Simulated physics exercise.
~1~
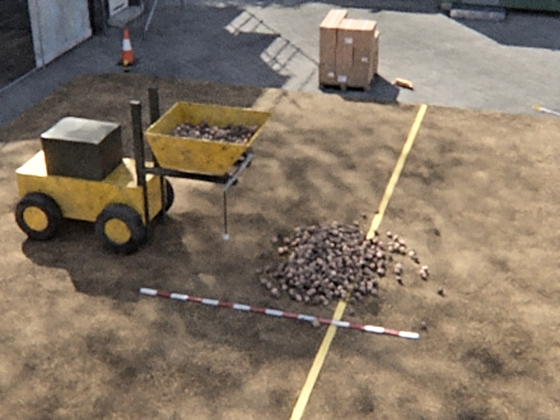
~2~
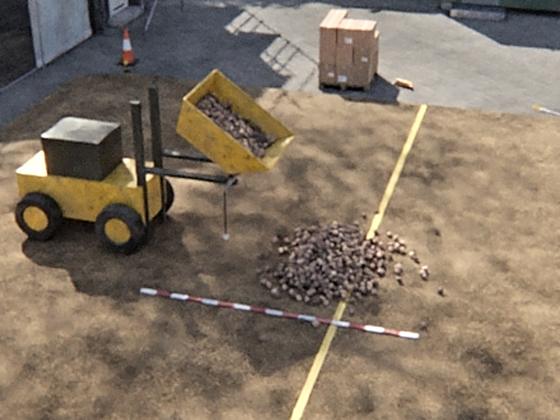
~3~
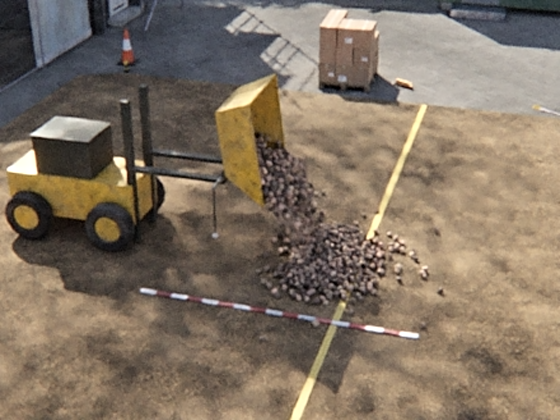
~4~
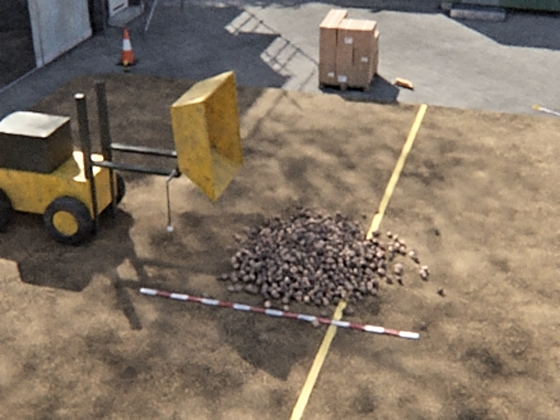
Yellow skip on a small forklift tipping brown stones onto an existing pile across a yellow line, then backing left, empty.
